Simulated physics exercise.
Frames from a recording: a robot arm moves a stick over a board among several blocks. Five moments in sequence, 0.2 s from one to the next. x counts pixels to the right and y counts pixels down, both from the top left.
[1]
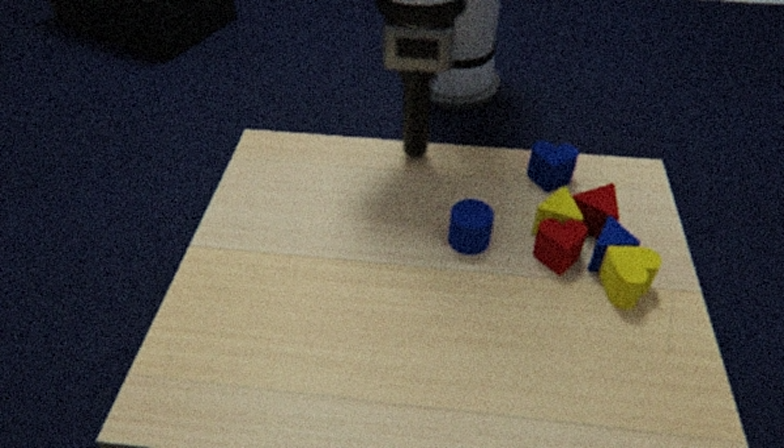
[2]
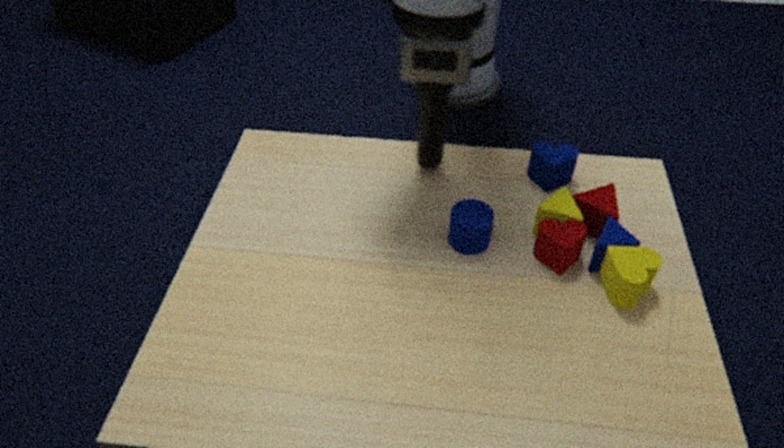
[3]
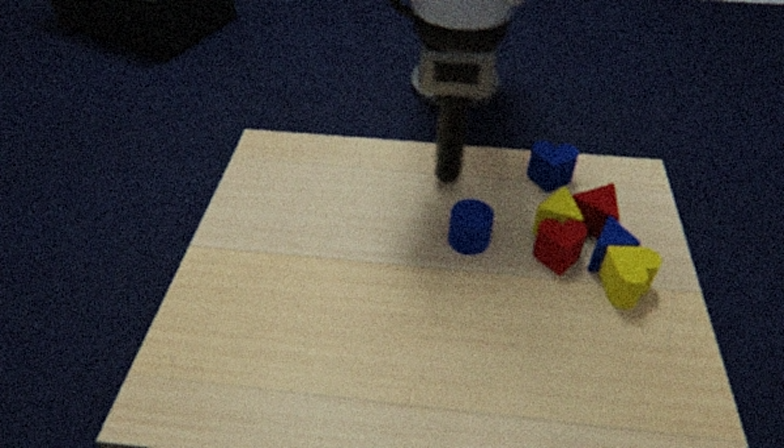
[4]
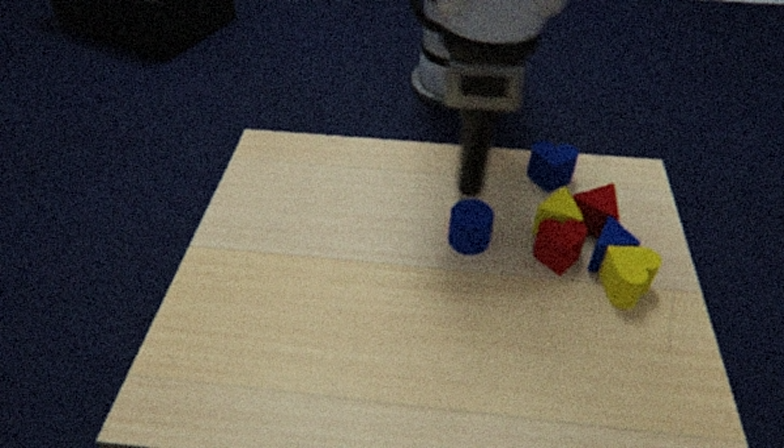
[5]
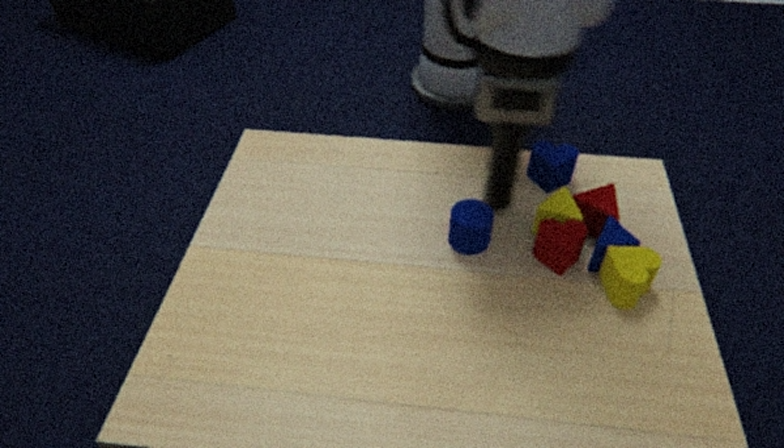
In this clip, a robot arm moves a dark stick rightward and toward the viewer over a light wooden board, passing behind a blue cylinder and nearing a cluster of red, yellow and blue blocks, which all stay still.
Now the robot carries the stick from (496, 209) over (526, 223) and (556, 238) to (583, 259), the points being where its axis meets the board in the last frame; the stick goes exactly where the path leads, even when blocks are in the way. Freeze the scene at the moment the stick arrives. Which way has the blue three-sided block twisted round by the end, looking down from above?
From above, it turns clockwise.
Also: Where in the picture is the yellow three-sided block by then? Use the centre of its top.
It comes to (614, 218).
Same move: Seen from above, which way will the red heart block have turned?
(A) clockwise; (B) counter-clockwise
I'll go with A - clockwise.
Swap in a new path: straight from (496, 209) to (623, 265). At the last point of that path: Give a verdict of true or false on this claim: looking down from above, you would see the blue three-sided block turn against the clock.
Answer: False.
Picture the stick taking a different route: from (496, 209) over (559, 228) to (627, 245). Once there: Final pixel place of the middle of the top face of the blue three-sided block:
The middle of its top is at (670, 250).
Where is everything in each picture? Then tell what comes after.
Stick's lower end at (415, 150); yellow three-sided block at (562, 203); red heart block at (564, 231); red three-sided block at (602, 198); blue three-sided block at (616, 234); yellow heart block at (635, 261), in the first frame.
Stick at (430, 162); blocks still, in the second frame.
Stick at (448, 175); blocks still, in the third frame.
Stick at (470, 188); blocks still, in the fourth frame.
Stick at (497, 202); yellow three-sided block at (562, 203); red heart block at (564, 231); red three-sided block at (602, 198); blue three-sided block at (616, 234); yellow heart block at (635, 261), in the fifth frame.
What follows on the original path. One third of the way, stick at (528, 216); nothing pushed yet.
Two thirds of the way, stick at (559, 231); yellow three-sided block at (596, 214), turned 50° anticlockwise; red heart block at (572, 238), turned 30° clockwise; red three-sided block at (607, 197); blue three-sided block at (622, 234), turned 15° clockwise.
At the end, stick at (585, 252); yellow three-sided block at (614, 218), turned 65° anticlockwise; red heart block at (576, 249), turned 40° clockwise; red three-sided block at (609, 196), turned 20° anticlockwise; blue three-sided block at (635, 236), turned 20° clockwise; yellow heart block still.
